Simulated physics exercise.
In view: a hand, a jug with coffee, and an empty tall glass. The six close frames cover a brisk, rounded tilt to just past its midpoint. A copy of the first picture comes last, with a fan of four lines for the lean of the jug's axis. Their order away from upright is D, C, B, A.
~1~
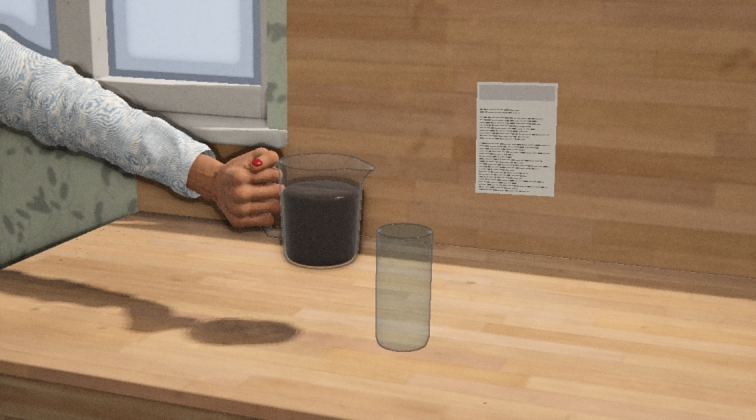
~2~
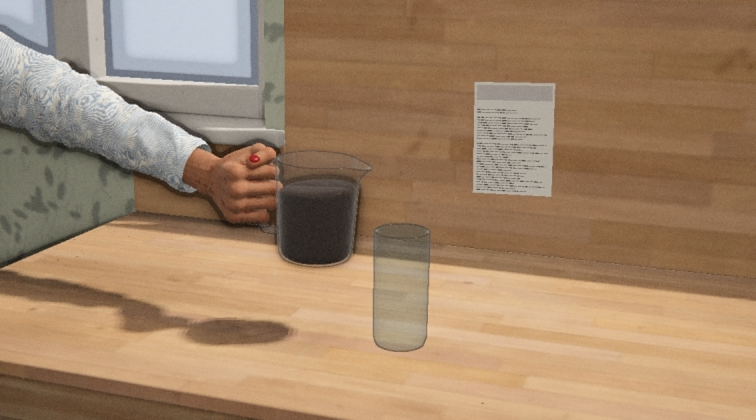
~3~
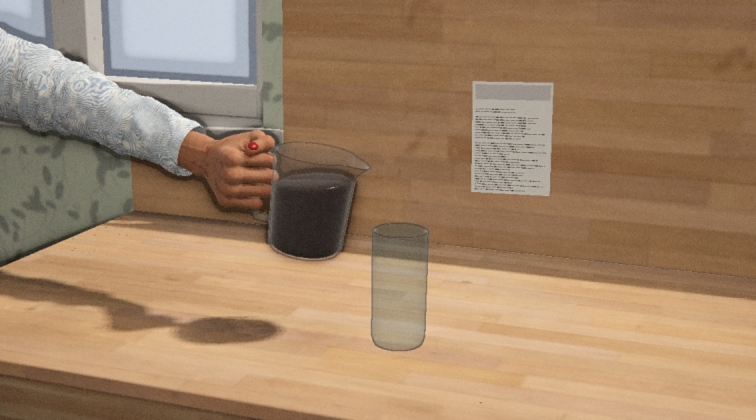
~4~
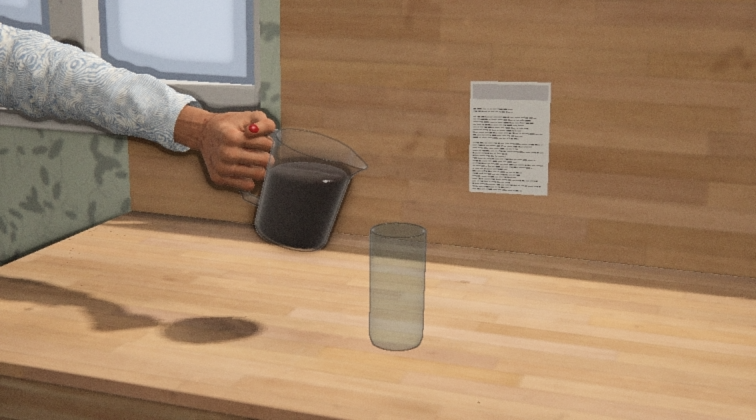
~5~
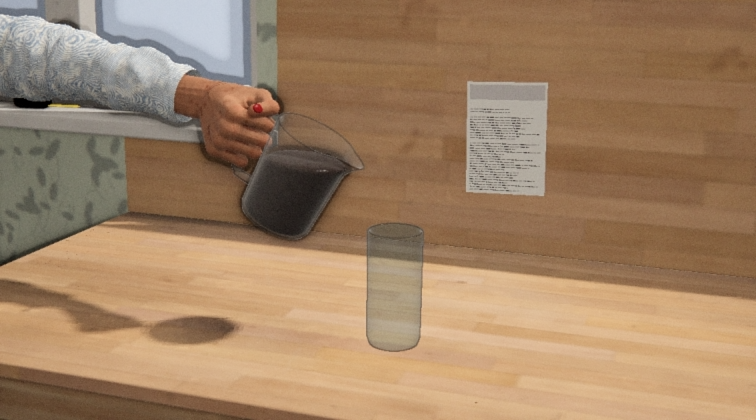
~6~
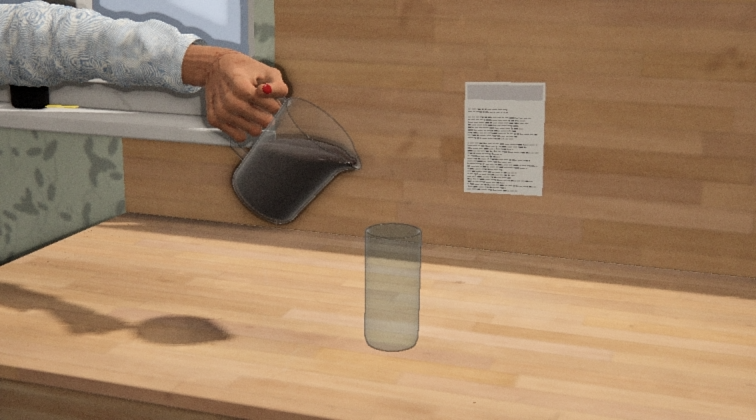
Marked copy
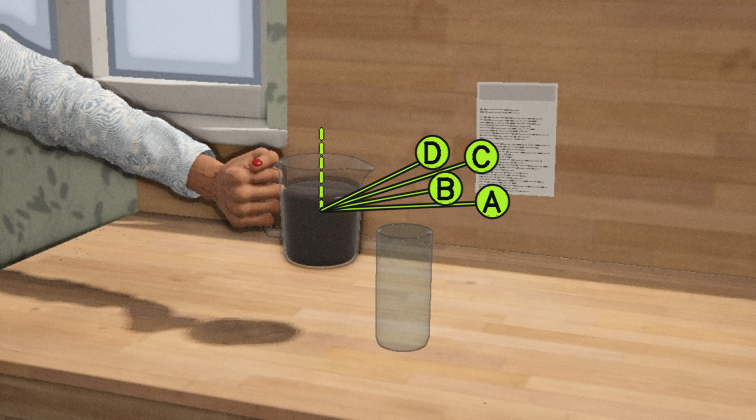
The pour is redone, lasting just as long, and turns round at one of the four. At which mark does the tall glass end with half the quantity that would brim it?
It is D.
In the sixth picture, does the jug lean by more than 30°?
Yes, it does.
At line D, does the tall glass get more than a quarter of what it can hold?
Yes.
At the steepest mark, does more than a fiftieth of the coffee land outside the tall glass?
Yes, it does.
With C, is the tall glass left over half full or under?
Over.
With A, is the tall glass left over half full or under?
Over.
On the marked copy, A at (475, 203); B at (428, 191); C at (466, 163); D at (418, 163).
If A is chosen, the tall glass ends with about 84 % of what it can hold; 16 % of the coffee is spilt.
If B is chosen, the tall glass ends with about 81 % of what it can hold; 6 % of the coffee is spilt.
If C is chosen, the tall glass ends with about 69 % of what it can hold.
If D is chosen, the tall glass ends with about 48 % of what it can hold.
